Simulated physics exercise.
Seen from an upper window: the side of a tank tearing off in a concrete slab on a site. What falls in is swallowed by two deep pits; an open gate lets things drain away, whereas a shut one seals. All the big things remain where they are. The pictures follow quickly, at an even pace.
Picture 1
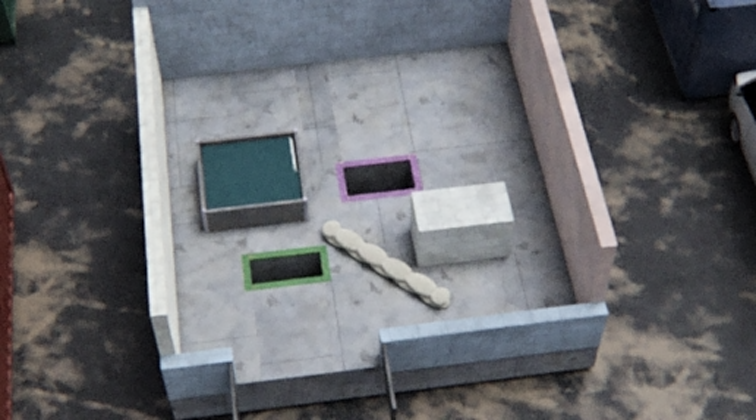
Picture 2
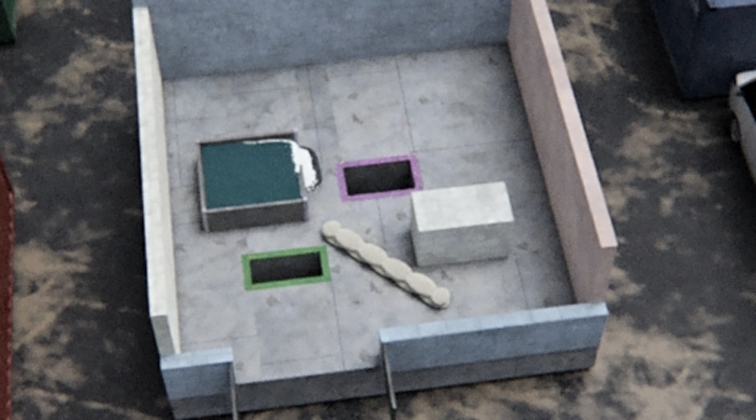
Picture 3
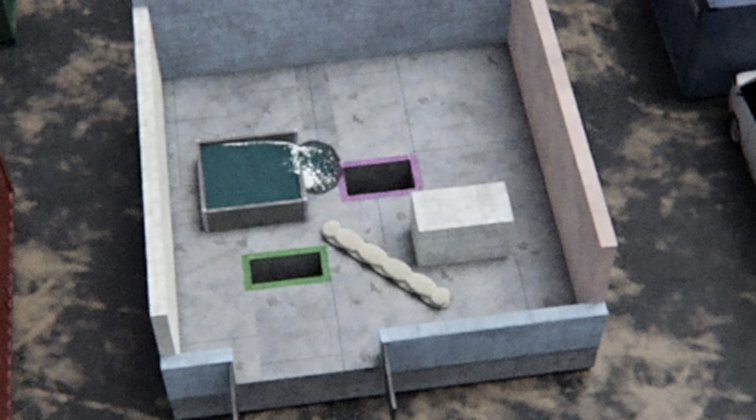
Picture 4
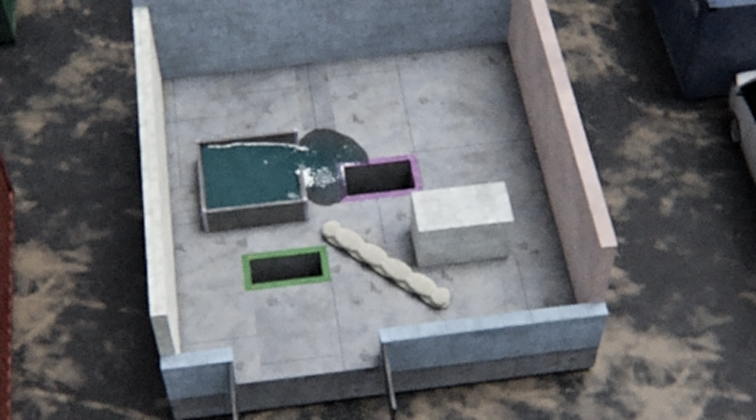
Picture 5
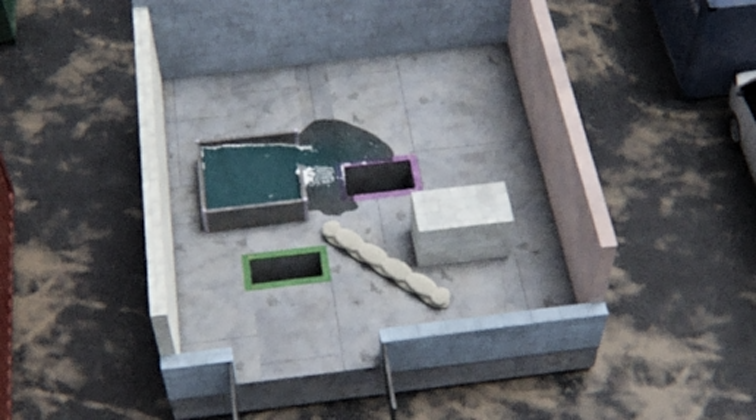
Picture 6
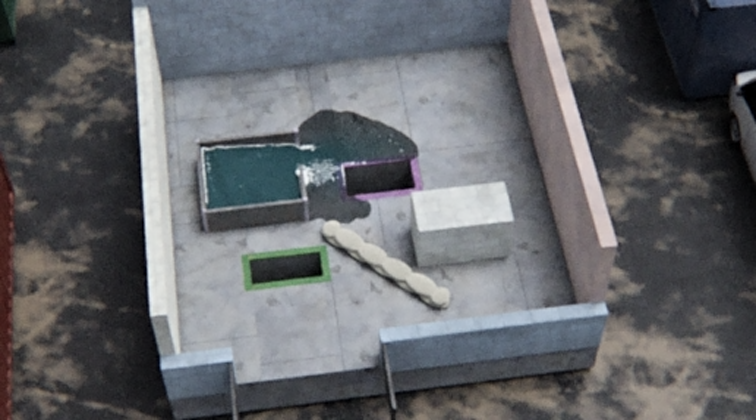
Water bursts from the right side of an open tank and spreads around the pink-edged pit.
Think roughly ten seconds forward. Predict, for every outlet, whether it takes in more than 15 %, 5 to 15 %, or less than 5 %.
Result: The gate ends up with a tiny portion - beneath five per cent. The purple pit ends up with a large portion - topping fifteen per cent. The green pit ends up with a tiny portion - beneath five per cent.
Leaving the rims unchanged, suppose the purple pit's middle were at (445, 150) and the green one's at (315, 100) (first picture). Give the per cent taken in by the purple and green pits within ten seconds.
Purple gets 35 in a hundred; green gets 6 in a hundred.
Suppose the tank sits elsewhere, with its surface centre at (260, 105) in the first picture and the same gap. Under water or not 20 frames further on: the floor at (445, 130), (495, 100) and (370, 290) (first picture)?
In order: Inundated, then inundated, then unflooded.
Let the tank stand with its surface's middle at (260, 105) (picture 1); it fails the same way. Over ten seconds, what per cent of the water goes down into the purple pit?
The purple pit gets around 8 per cent.
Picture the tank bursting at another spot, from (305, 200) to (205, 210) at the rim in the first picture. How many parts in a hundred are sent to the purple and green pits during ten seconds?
Near enough: Purple 0 percent, green 60 percent.
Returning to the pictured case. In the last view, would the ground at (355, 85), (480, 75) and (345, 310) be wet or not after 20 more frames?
In turn, the three spots are soaked, soaked and high and dry.
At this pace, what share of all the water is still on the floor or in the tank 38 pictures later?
I'd estimate close to 70 per cent.
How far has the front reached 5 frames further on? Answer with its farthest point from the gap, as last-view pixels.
My estimate: Roughly (490, 128).
A moment on, water covers 15 % of the floor; the gate 0 %, the purple pit 8 %, the green pit 0 %.
Next, water covers 25 % of the floor; the gate 0 %, the purple pit 15 %, the green pit 0 %.
Then, water covers 25 % of the floor; the gate 0 %, the purple pit 22 %, the green pit 0 %.
Later, water covers 30 % of the floor; the gate 0 %, the purple pit 29 %, the green pit 0 %.
In the end, water covers 50 % of the floor; the gate 0 %, the purple pit 36 %, the green pit 0 %.
